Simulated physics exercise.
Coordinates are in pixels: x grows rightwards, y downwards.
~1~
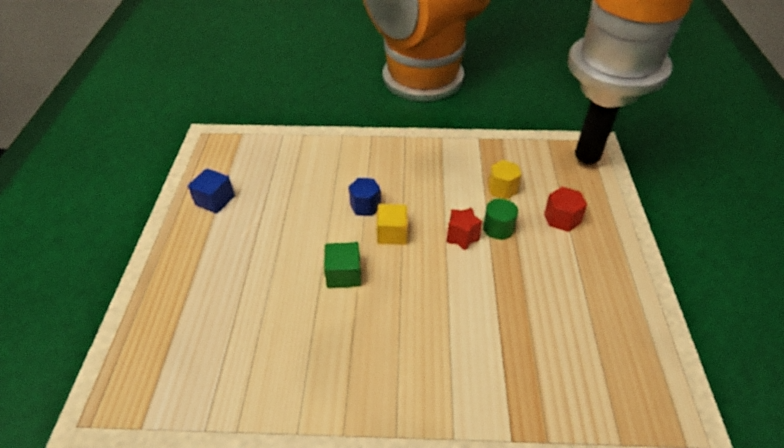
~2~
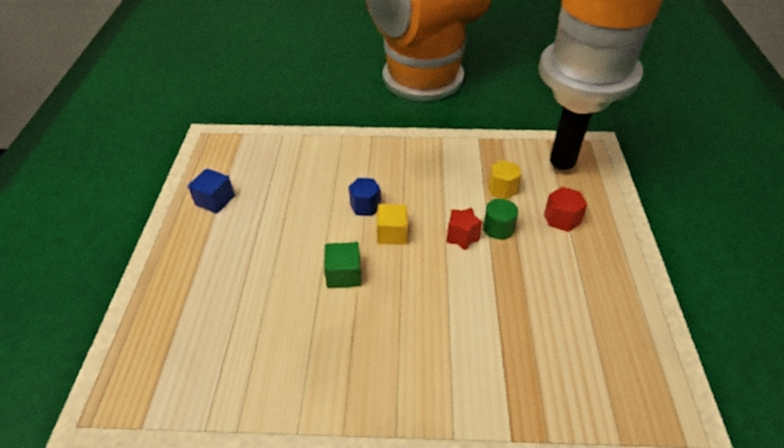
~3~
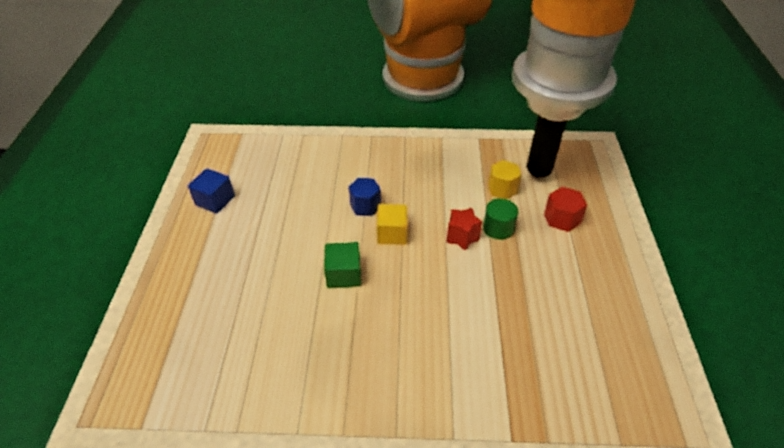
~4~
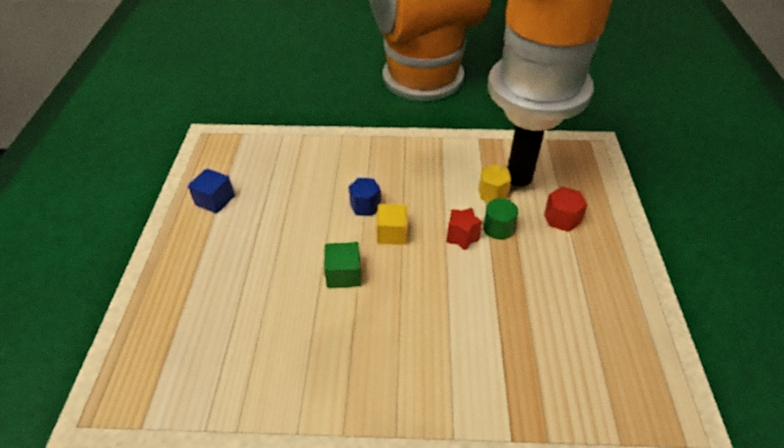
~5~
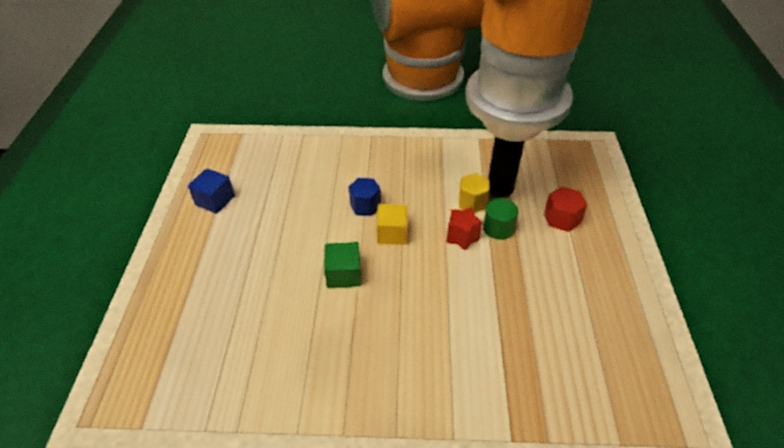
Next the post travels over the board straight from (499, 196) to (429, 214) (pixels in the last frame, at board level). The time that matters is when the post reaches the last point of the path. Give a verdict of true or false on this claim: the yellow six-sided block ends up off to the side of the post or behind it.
Verdict: False.
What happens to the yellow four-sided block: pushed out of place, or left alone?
It gets moved.
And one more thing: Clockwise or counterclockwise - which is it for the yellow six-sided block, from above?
It swings round anticlockwise.
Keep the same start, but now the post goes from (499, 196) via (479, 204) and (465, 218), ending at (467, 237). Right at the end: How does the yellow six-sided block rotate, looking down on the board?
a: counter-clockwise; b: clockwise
b: Clockwise.
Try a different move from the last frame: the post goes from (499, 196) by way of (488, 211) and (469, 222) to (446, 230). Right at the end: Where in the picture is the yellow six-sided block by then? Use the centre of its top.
Near (438, 190).
On the path given first. Halfway along, post (464, 198); yellow six-sided block (439, 195).
At the end, post (429, 207); yellow four-sided block (379, 221), turned 20° anticlockwise; red star-shaped block not moved; yellow six-sided block (405, 206), turned 20° anticlockwise.
